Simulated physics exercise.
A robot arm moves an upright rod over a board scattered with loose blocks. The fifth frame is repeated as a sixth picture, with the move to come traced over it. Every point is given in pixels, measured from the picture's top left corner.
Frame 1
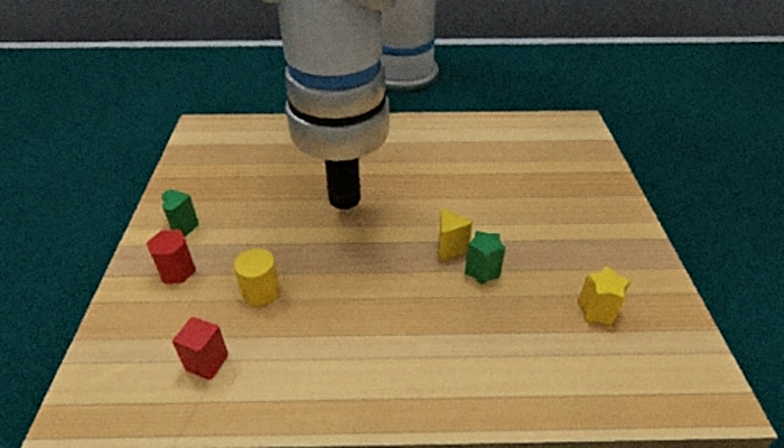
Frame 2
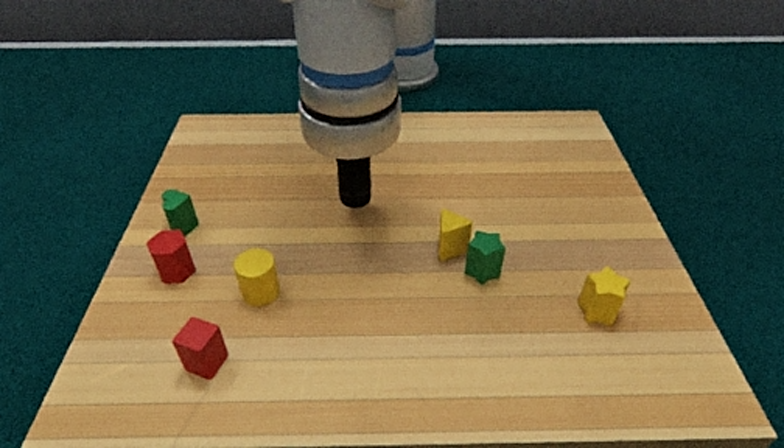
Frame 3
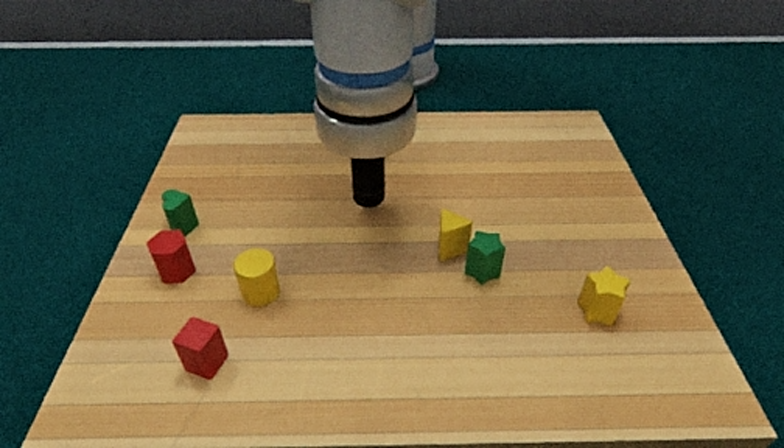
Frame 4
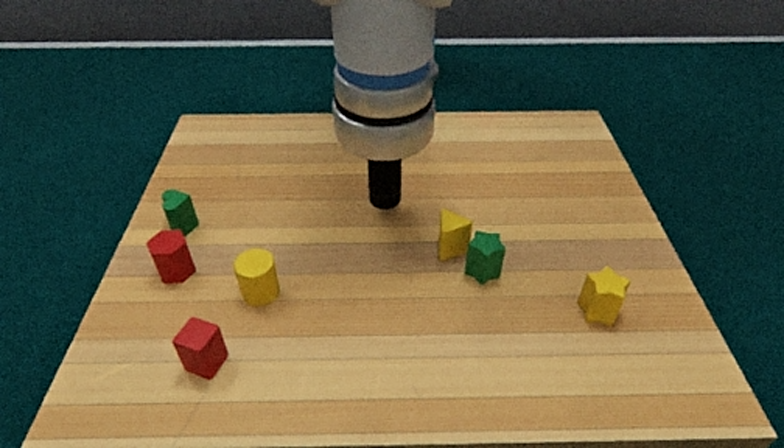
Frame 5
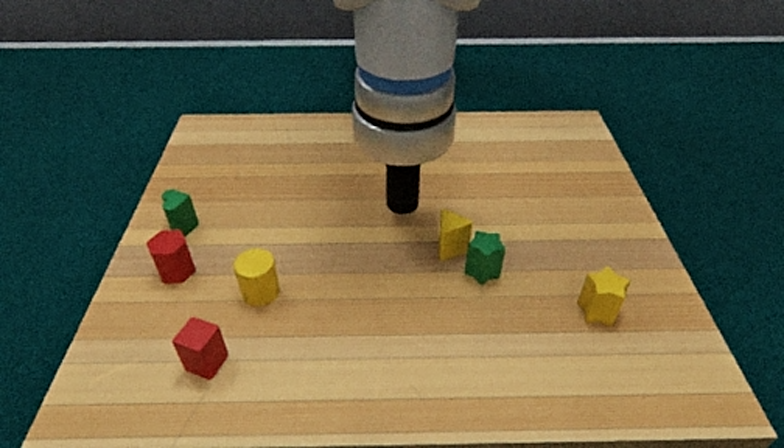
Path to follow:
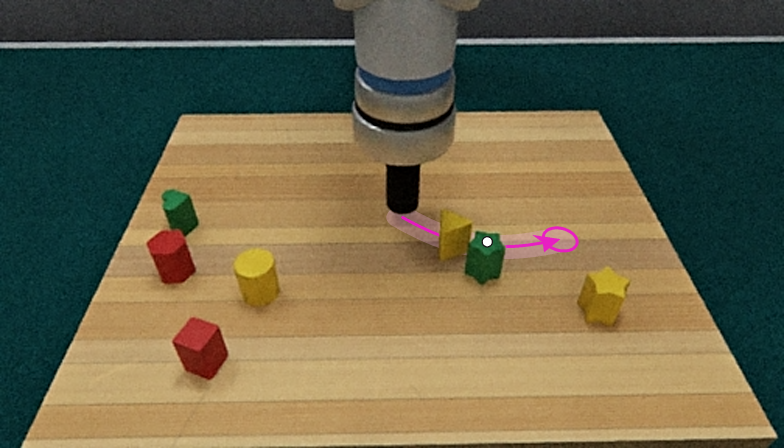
Above a wooden board of scattered coloured blocks, a robot arm moves its black rod right.
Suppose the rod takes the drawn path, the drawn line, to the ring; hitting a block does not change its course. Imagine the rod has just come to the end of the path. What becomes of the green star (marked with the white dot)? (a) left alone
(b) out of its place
The correct letter is b.
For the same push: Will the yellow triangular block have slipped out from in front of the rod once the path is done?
It seems so.
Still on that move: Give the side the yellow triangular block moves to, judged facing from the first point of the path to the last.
The shift is rightward.
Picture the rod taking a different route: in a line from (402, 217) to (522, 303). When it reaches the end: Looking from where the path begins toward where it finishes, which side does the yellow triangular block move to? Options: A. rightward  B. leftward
B.
The line goes from (402, 217) via (450, 239) and (506, 247), ending at (560, 239); the dot is on the green star.
On the path given first. One third of the way, rod at (451, 226); yellow triangular block at (472, 231), turned 20° clockwise; green star at (497, 252), turned 15° clockwise.
Two thirds of the way, rod at (509, 234); yellow triangular block at (496, 237), turned 90° clockwise; green star at (503, 266).
At the end, rod at (564, 227); yellow triangular block at (496, 237), turned 90° clockwise; green star at (503, 266).
